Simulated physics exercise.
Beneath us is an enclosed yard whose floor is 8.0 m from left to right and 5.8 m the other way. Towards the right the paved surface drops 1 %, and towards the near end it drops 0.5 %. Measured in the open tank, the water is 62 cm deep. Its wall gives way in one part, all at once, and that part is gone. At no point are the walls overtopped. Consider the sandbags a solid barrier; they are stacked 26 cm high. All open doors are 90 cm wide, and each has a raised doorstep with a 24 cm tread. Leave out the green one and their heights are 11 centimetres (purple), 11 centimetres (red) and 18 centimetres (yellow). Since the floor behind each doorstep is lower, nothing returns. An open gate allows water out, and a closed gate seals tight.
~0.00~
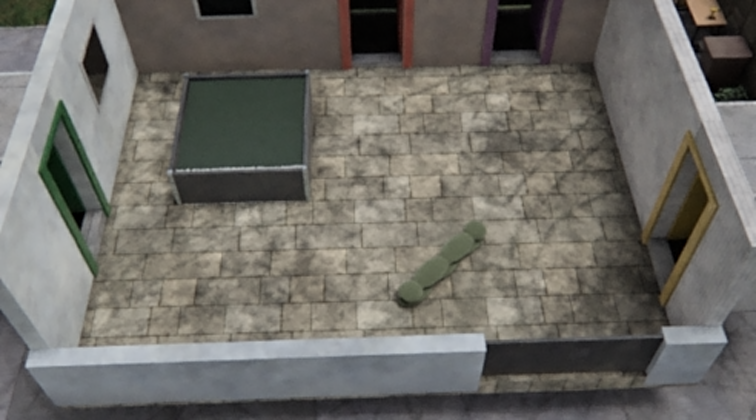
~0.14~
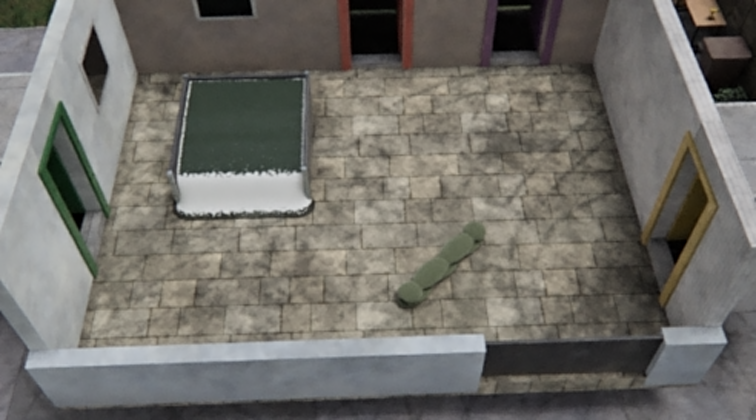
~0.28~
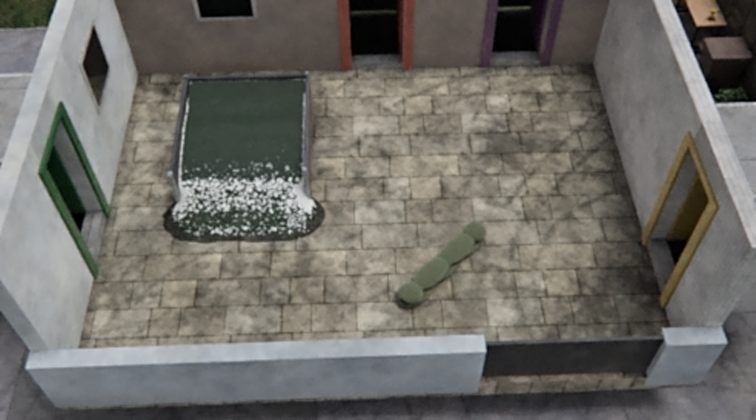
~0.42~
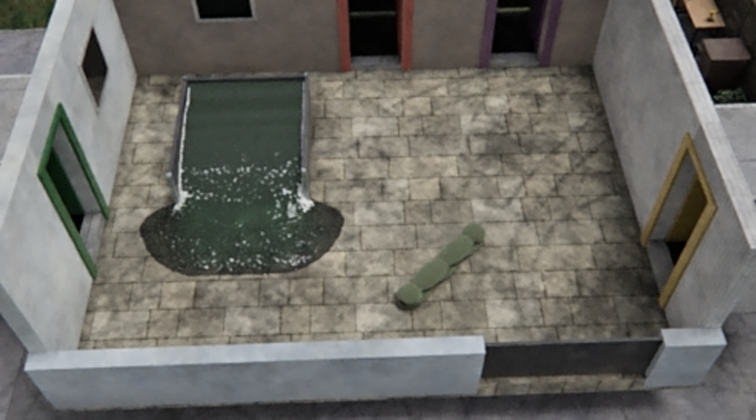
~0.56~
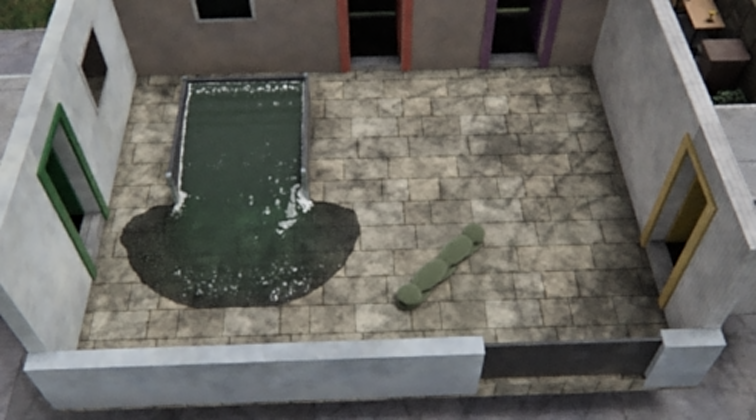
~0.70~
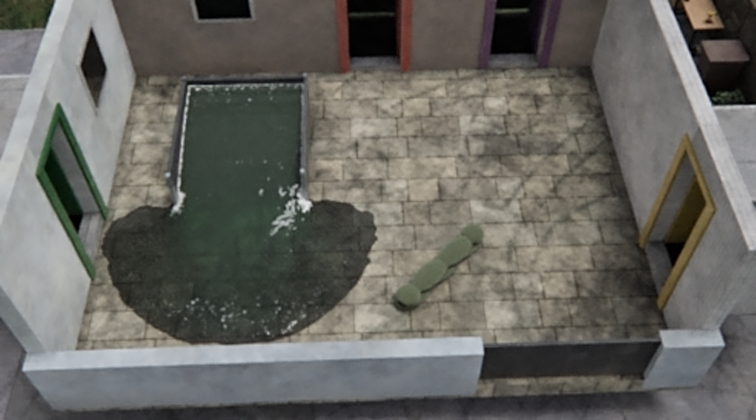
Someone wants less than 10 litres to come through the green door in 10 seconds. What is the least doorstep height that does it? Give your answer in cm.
It needs to be around 8 cm high.
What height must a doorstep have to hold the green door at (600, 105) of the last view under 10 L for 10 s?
Close to 10.0 cm at the least.
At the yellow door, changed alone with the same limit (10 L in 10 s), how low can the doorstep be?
Yellow: Roughly 12.5 cm.
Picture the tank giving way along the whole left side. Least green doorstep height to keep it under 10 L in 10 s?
About 17 cm.
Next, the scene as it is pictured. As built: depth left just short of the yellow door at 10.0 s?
You'd measure close to 8.0 cm there.
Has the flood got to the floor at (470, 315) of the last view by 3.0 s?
At that moment it's submerged.
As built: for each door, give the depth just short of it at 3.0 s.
Centimetres: Purple = 0, green = 8, red = 0, yellow = 0.
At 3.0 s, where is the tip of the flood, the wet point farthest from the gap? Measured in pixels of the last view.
Around pixel (673, 362).
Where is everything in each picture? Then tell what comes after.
The first frame shows the open tank at (243, 124) is whole and still, 62 cm deep; the green door at (80, 199) is dry.
In the second frame, the front is at (184, 215), 0.2 m from the gap at (242, 192); 0.3 m2 of floor is wet, 62 cm left at the back.
In the third frame, the gap is at (243, 194), the front 0.7 m out at (189, 238); the back of the open tank holds 62 cm.
In the fourth frame, the front is at (188, 269), 1.2 m from the gap at (242, 196); 2.8 m2 of floor is wet, 61 cm left at the back.
In the fifth frame, the gap is at (242, 196), the front 1.7 m out at (196, 302); the back of the open tank holds 55 cm.
In the sixth frame, the front is at (191, 336), 2.3 m from the gap at (241, 197); 6.3 m2 of floor is wet, 52 cm left at the back; 0.4 m in a straight line remain to the green door at (78, 202).
After 1.4 s water covers 25 % of the floor, deepest (34 cm) near (223, 376); 5 cm at the green door, 0 litres in over its 21 cm doorstep.
After 3.0 s water covers 40 % of the floor, deepest (30 cm) near (181, 377); 8 cm at the green door, 0 litres in over its 21 cm doorstep.
After 10.0 s water covers 90 % of the floor, deepest (14 cm) near (607, 134); 2 cm at the green door, 0 litres in over its 21 cm doorstep.
At the green door as built, the water arrived by 0.8 s and peaked near 13 cm at 3.6 s.
With a doorstep of 6.5 cm, 16 litres would have come in within the 10 s; with 9 cm, 6 litres. So under 10 litres takes about 8 cm.
